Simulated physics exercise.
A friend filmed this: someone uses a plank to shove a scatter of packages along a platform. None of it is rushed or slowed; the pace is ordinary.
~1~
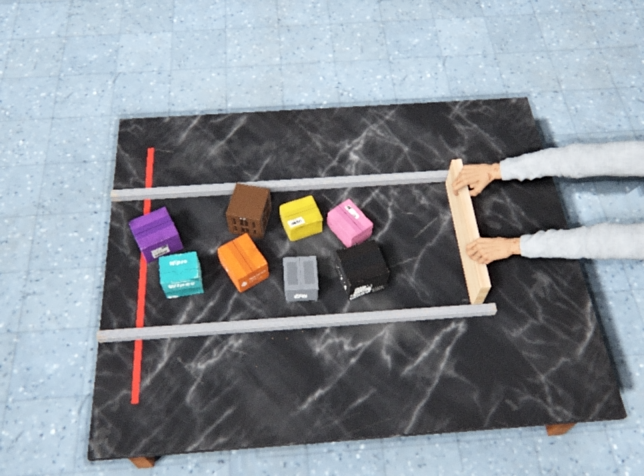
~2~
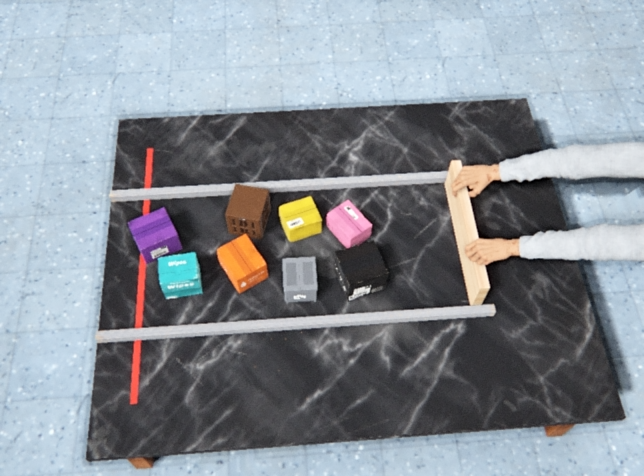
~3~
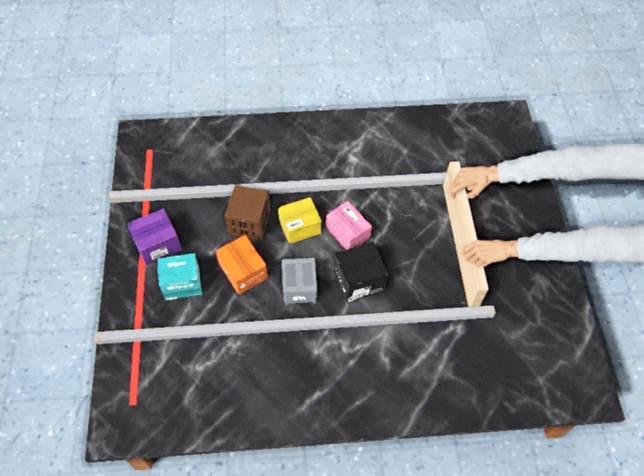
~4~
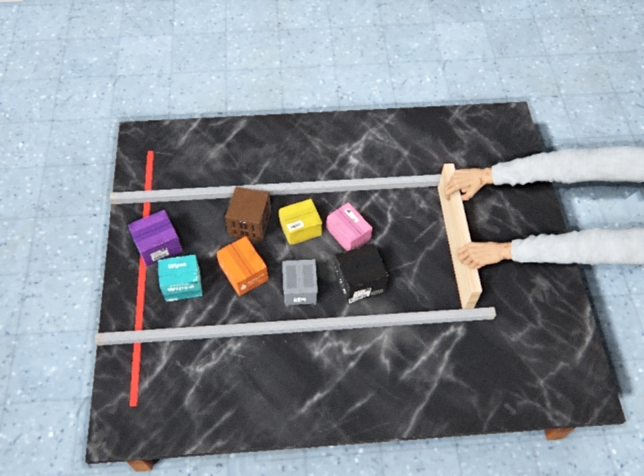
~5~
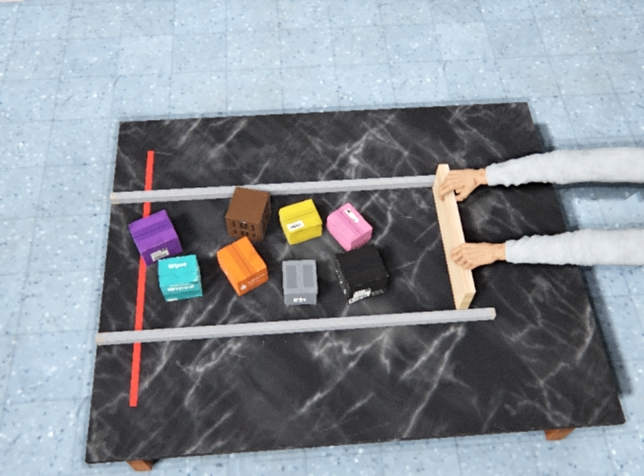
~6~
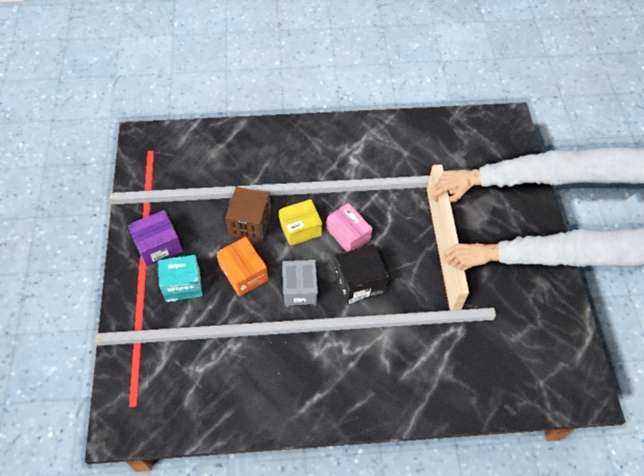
Two hands sliding a wooden plank slightly left between rails on a dark marbled platform, the scattered colourful boxes staying still.
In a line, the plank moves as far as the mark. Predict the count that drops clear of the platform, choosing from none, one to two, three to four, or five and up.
The count is five and up.
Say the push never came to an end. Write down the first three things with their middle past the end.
Order noted: Purple parcel, turquoise box, brown crate.
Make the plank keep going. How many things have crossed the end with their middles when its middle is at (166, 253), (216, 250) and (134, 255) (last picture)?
The numbers are 4, 1 and 6.
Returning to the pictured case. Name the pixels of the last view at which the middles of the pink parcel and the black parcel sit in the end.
They end up close to (128, 235) and (115, 285).
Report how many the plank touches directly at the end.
Number: 2.
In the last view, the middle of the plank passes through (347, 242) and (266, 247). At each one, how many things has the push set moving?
Respectively 4 and 8.
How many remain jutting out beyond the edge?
Answer: 1.
Soon after, none off yet; purple parcel at rest near (155, 238); turquoise box at rest near (180, 279); orange parcel at rest near (243, 267).
Then, none off yet; purple parcel at rest near (155, 238); turquoise box moved about its own width near (150, 274); orange parcel moved about its own width near (193, 259).
Further on, one off so far; purple parcel falling near (81, 266); turquoise box moved well along near (92, 282); orange parcel moved well along near (127, 260).
At rest, the number that fall off is five or more; fallen, yellow parcel, grey tote, brown crate, orange parcel, turquoise box and purple parcel.
